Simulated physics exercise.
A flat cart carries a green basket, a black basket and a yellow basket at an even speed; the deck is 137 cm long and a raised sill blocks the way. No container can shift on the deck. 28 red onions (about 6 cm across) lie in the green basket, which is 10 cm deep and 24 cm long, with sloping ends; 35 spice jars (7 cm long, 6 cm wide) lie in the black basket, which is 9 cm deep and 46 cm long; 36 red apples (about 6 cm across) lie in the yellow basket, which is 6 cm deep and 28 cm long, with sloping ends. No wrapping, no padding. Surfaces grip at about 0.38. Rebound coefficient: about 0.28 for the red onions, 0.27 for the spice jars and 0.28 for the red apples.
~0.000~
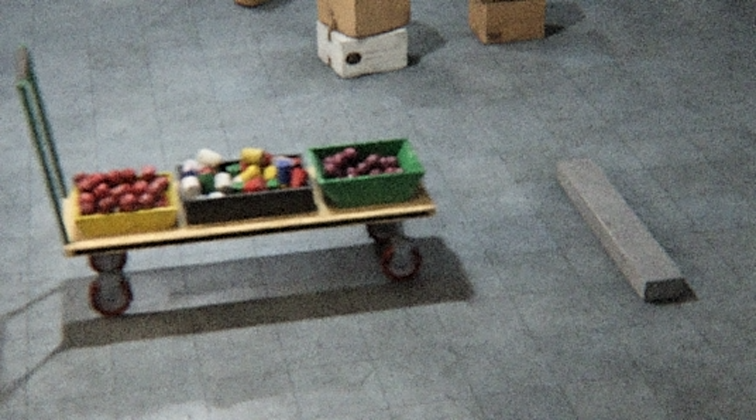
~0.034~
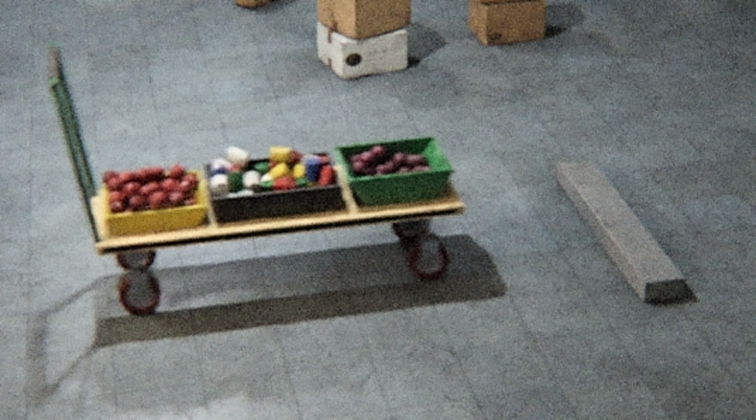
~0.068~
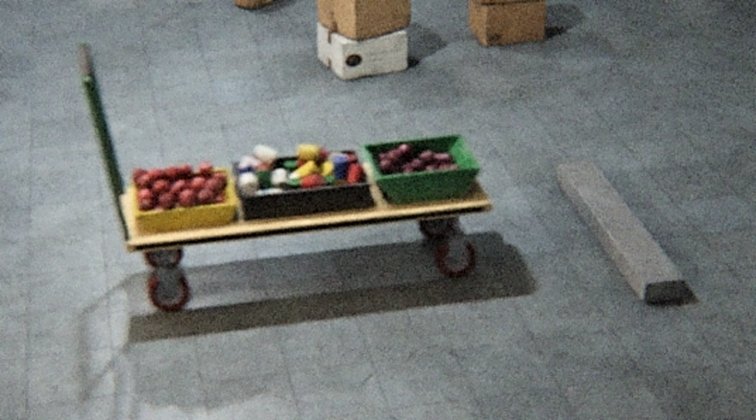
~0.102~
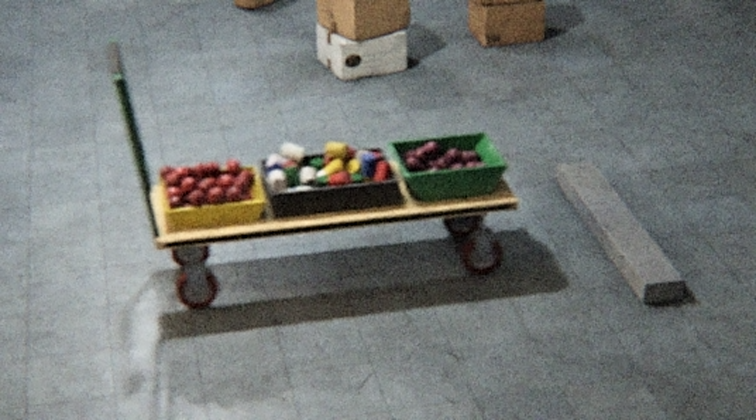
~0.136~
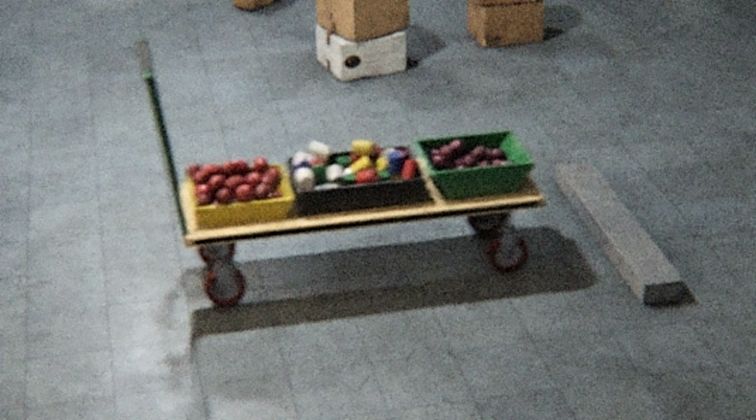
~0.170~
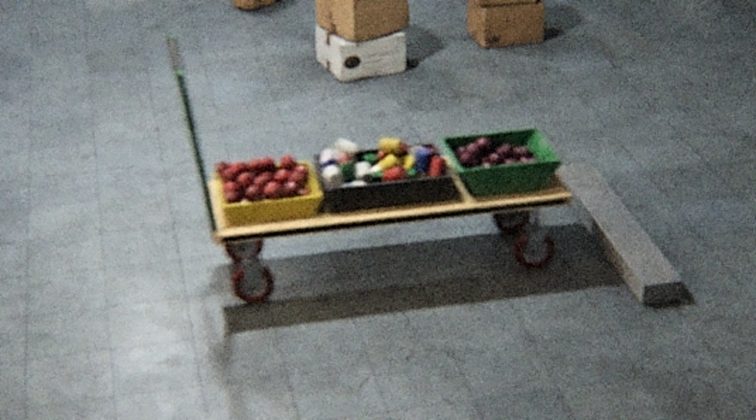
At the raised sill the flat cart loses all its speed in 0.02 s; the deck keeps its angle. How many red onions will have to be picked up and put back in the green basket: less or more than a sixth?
More than one in six of the red onions leave the green basket.
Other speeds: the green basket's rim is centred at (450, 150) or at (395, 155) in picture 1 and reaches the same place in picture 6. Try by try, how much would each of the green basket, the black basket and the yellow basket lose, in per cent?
Green basket 0 then 20, black basket 0 then 20, yellow basket 10 then 40 per cent.
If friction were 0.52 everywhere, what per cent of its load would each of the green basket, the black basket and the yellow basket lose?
Then green basket 40, black basket 30, yellow basket 50 per cent.
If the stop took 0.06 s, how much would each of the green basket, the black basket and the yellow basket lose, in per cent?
In that case green basket 30, black basket 20, yellow basket 40 per cent.
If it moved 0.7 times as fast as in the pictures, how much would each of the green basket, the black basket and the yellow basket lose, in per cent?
Then green basket 10, black basket 20, yellow basket 30 per cent.
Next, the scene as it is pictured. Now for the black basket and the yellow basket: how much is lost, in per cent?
Lost: Black basket 35, yellow basket 45 per cent.
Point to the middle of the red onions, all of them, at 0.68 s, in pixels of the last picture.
At about (584, 155).
After 0.23 s, the wheels strike.
After 0.33 s, the green basket has all 28, the black basket is down by 2 of 35 and the yellow basket is down by 6 of 36.
After 0.45 s, the green basket is down by 8 of 28, the black basket is down by 11 of 35 and the yellow basket is down by 16 of 36.
After 0.68 s, the green basket is down by 10 of 28, the black basket is down by 12 of 35 and the yellow basket is down by 17 of 36.
When it is over (at 1.19 s), the green basket is down by 10 of 28, the black basket is down by 13 of 35 and the yellow basket is down by 17 of 36. Asked share, 10 of 28, 36 per cent.
